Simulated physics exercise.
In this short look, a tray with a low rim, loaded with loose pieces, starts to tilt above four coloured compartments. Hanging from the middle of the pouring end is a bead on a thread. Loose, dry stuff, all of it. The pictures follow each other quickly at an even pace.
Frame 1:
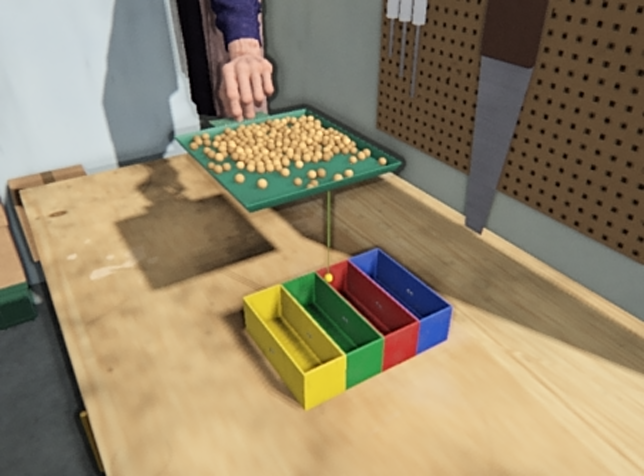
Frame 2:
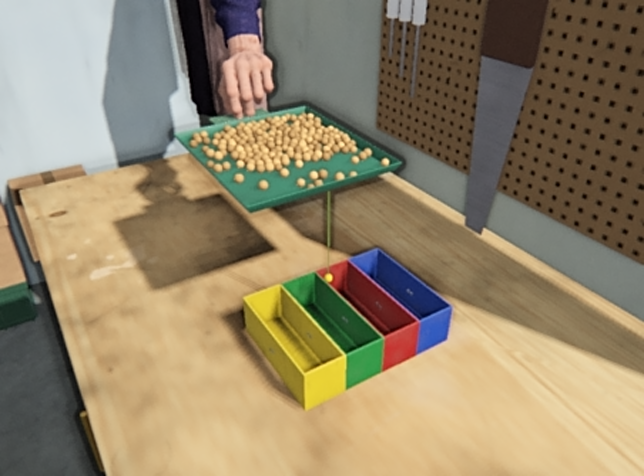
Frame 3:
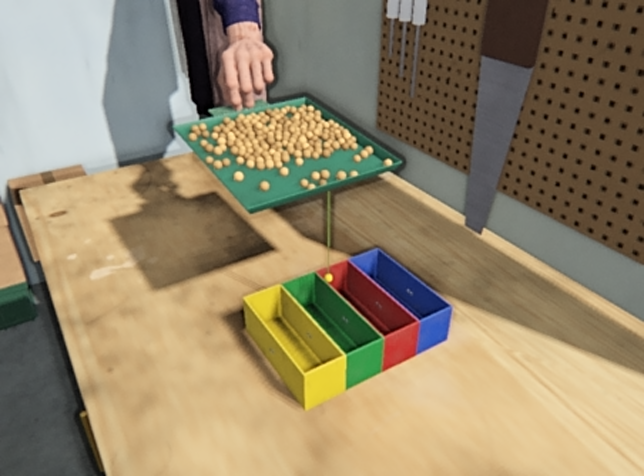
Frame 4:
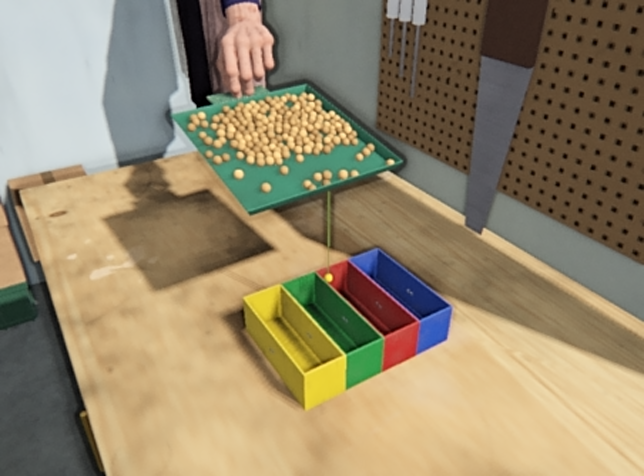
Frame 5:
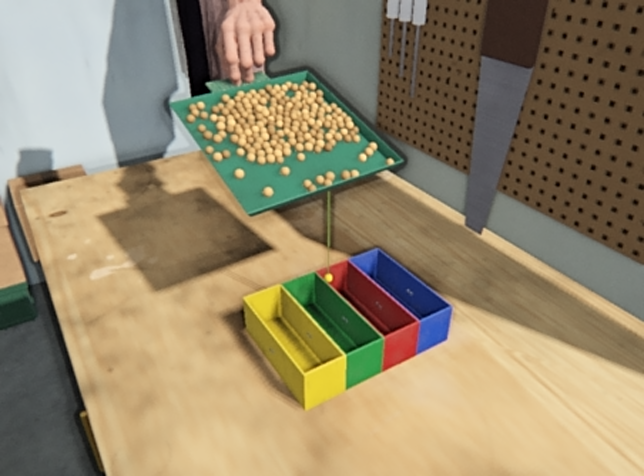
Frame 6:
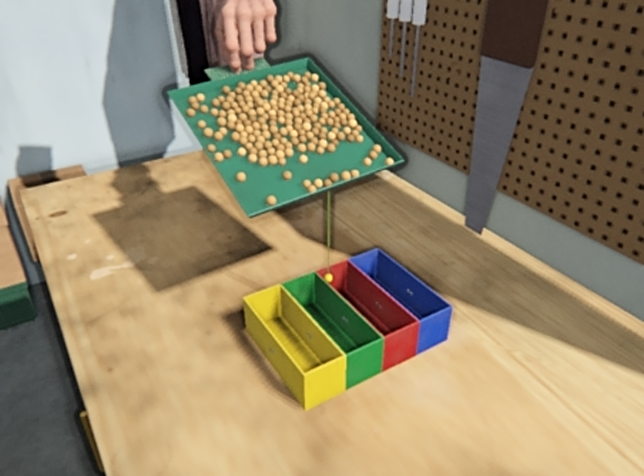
On a wooden workbench beside a pegboard wall, a hand raises the back of a green tray of round wooden beads above yellow, green, red and blue compartments, tilting it gradually as the beads shift slightly.
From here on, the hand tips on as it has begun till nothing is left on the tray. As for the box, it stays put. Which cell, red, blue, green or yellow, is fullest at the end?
The yellow cell is fullest at the end.
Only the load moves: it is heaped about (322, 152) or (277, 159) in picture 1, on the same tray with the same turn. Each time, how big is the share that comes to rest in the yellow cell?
Around 30 percent the first time, around 30 percent the second.
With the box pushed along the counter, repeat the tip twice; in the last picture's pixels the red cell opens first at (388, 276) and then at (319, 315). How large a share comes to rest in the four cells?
Close to 40 %, followed by close to 80 %.
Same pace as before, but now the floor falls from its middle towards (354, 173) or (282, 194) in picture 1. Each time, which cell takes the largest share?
First try: The blue cell. Second try: That yellow cell.
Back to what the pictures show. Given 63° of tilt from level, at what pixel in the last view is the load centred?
Somewhere near pixel (316, 285).
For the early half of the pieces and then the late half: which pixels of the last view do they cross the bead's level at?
I'd say around (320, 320) at first, then around (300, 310).
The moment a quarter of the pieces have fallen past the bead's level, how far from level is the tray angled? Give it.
Angle: Close to 60°.
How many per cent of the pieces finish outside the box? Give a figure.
About 40 per cent.
Shortly afterwards, tray tipped steeply; near a quarter on the tray; a little in the yellow cell; a little in the green cell; a little in the red cell; only a few in the blue cell; near half falling or outside the box.
Next, tray tipped past a quarter turn; near a third in the yellow cell; near a quarter in the green cell; a little in the red cell; only a few in the blue cell; near a third falling or outside the box.
Some moments later, tray tipped past a quarter turn; near a third in the yellow cell; near a quarter in the green cell; a little in the red cell; only a few in the blue cell; near a third falling or outside the box.
In the end, tray tipped past a quarter turn; near a third in the yellow cell; near a quarter in the green cell; a little in the red cell; only a few in the blue cell; near a third outside the box.
